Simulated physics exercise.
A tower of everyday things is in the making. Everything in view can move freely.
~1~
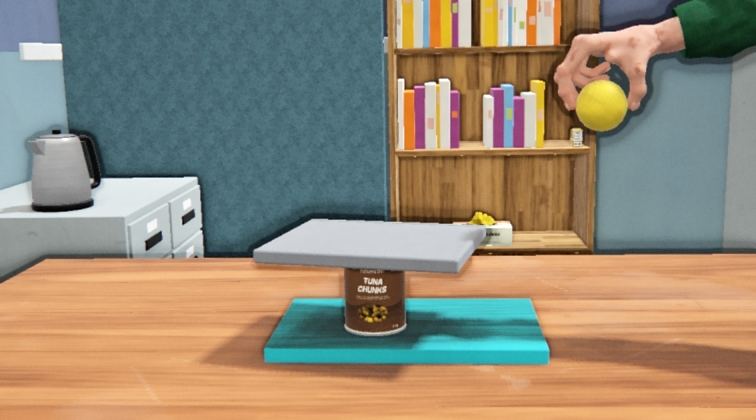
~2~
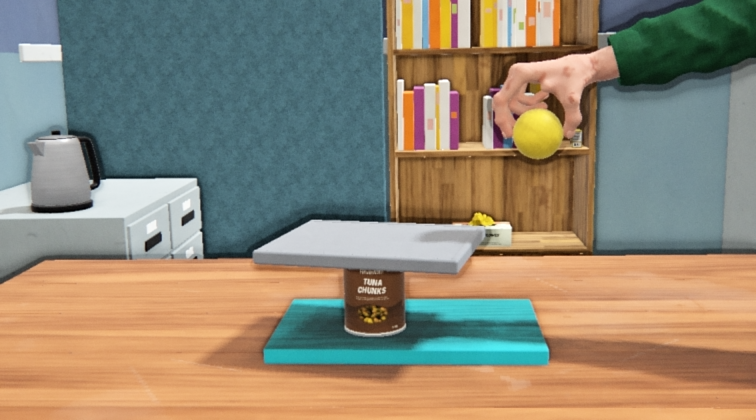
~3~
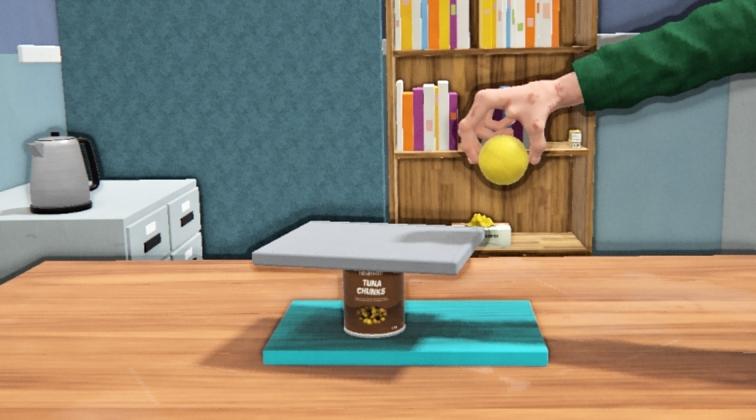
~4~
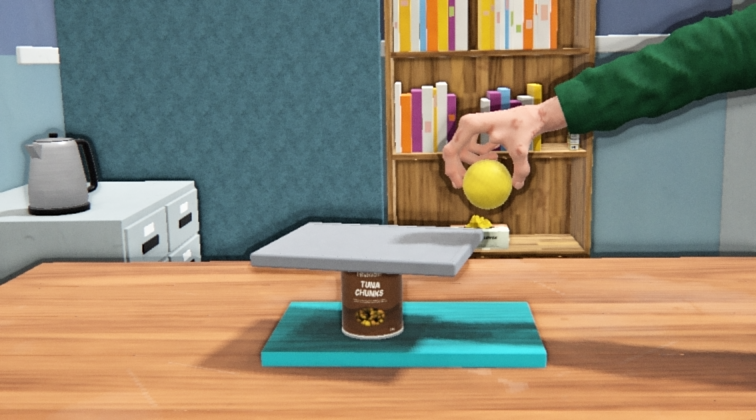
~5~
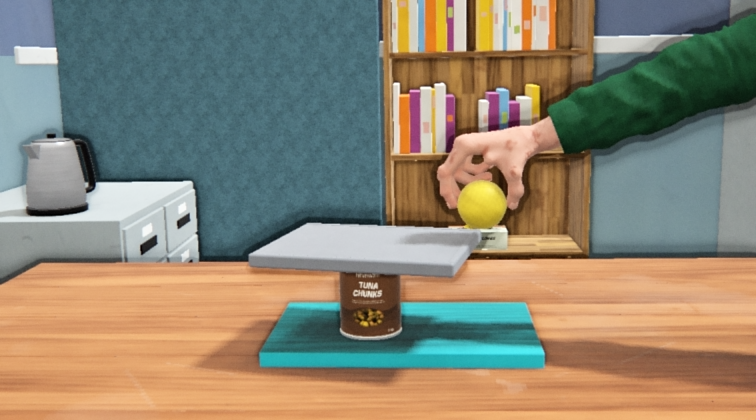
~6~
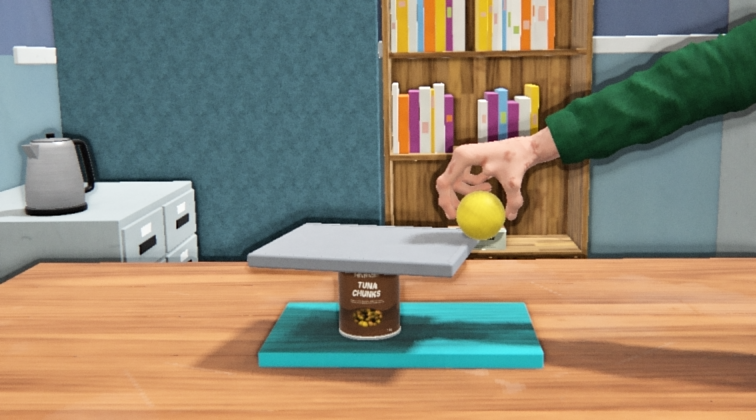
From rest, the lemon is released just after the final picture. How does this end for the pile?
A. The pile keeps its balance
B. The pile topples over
B.
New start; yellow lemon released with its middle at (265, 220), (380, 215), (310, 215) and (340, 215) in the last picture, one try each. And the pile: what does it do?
Well, the first time it tips over, the second time it stays intact, the third time it stays intact, and the fourth time it stays intact.
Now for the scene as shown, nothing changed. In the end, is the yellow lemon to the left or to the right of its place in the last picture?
Observed: The object is displaced in the rightward direction.
Then, 0.30 s past the last view, yellow lemon displaced a little near (497, 238).
Then, 0.40 s past the last view, yellow lemon now fallen.
Finally, fallen, yellow lemon; the other 3 still in place. Final places as the last picture's camera would see them, yellow lemon near (515, 310). The pile comes apart.
